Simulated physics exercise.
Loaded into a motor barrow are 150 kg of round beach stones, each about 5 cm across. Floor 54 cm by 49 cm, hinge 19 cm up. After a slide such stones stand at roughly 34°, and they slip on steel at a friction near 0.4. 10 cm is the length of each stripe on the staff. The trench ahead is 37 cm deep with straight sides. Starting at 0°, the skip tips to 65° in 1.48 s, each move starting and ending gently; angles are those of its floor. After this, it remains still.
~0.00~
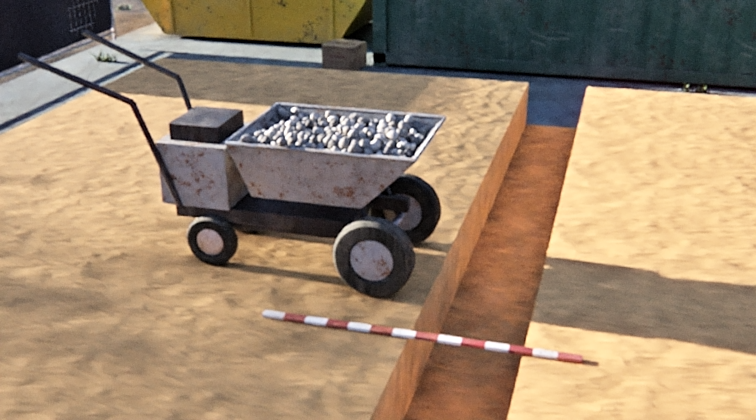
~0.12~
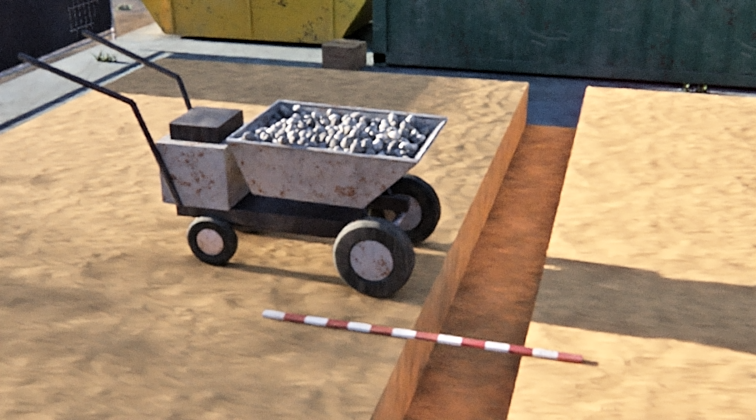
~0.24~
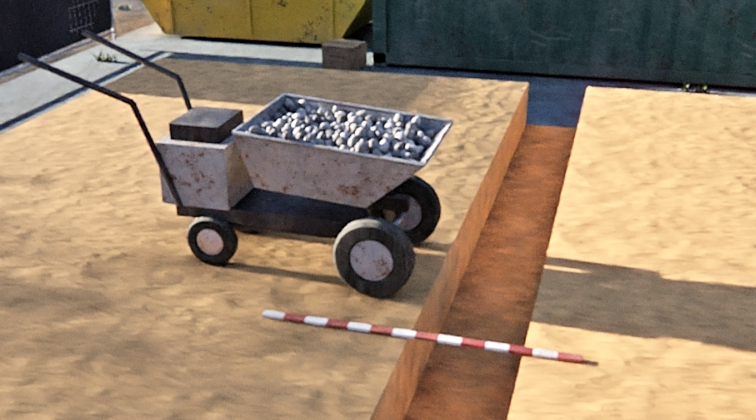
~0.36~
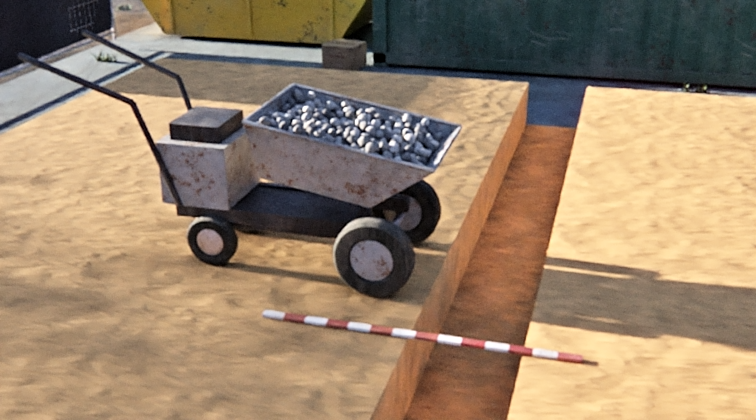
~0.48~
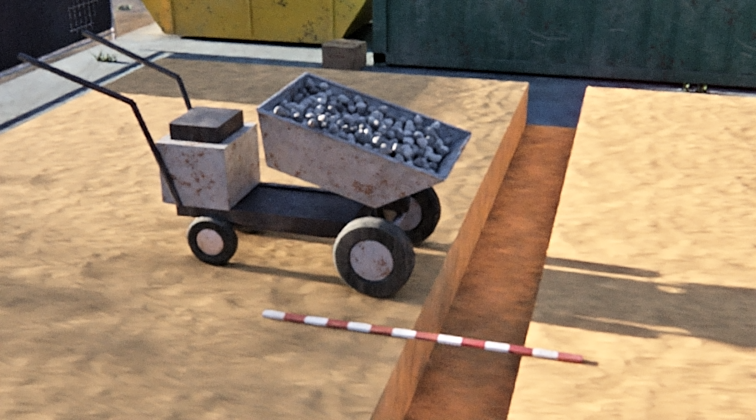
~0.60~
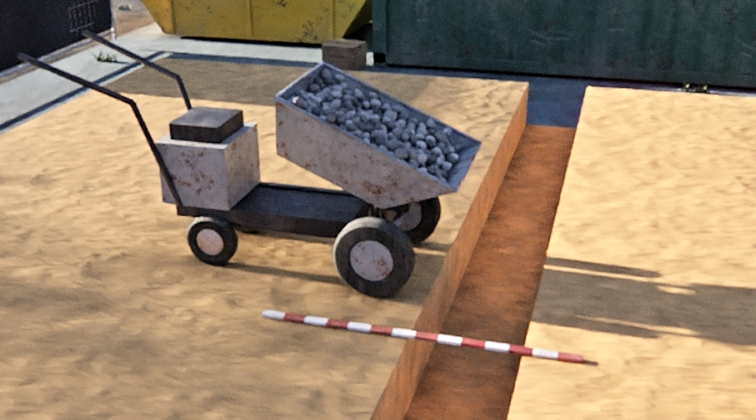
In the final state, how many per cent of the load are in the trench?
About 51 per cent are in the trench in the final state.
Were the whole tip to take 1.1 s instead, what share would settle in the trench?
Close to 45 percent, then.
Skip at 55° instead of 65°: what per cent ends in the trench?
Around 60 per cent would finish in the trench.
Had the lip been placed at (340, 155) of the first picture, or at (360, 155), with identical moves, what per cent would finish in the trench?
Around 100% for the first place and 100% for the second.
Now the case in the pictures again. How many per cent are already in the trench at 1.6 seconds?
Roughly 25% by that time.
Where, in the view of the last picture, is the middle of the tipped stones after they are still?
The resting stones are centred at roughly (532, 325).
After 1.1 s the floor is at 55°; 99 % in the skip, 1 % in the trench; the foremost stones are at (510, 234).
After 1.6 s the floor is at 65°; 42 % in the skip, 25 % in the trench, 32 % past the trench; the foremost stones are at (639, 296).
After 1.9 s the floor is at 65°; 14 % in the skip, 37 % in the trench, 49 % past the trench; the foremost stones are at (744, 320).
After 3.9 s the floor is at 65°; 0 % in the skip, 51 % in the trench, 49 % past the trench; the foremost stones are past the picture's edge.
